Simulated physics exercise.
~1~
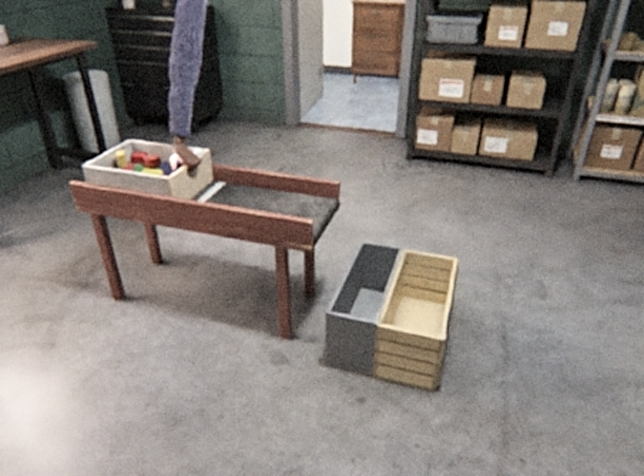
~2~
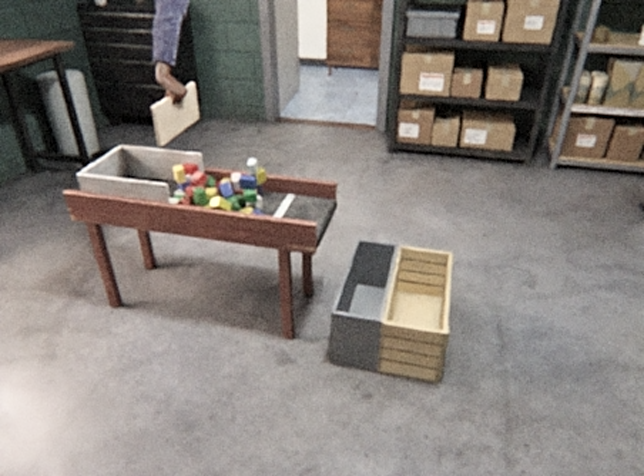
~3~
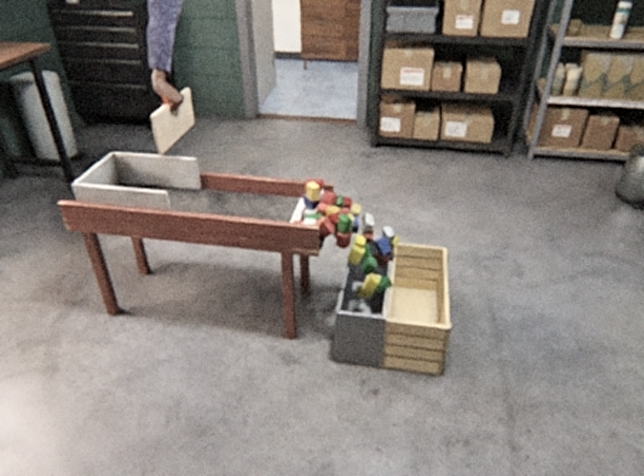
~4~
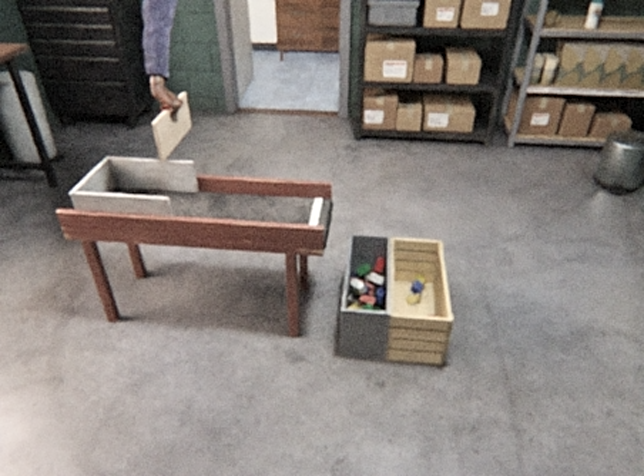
The footage shows a hand lifting a pale gate from a white pen of colourful toy bricks, which ride right along a belt and spill off its end, most landing in the grey tub and a few in the wooden box beyond, leaving the belt empty.
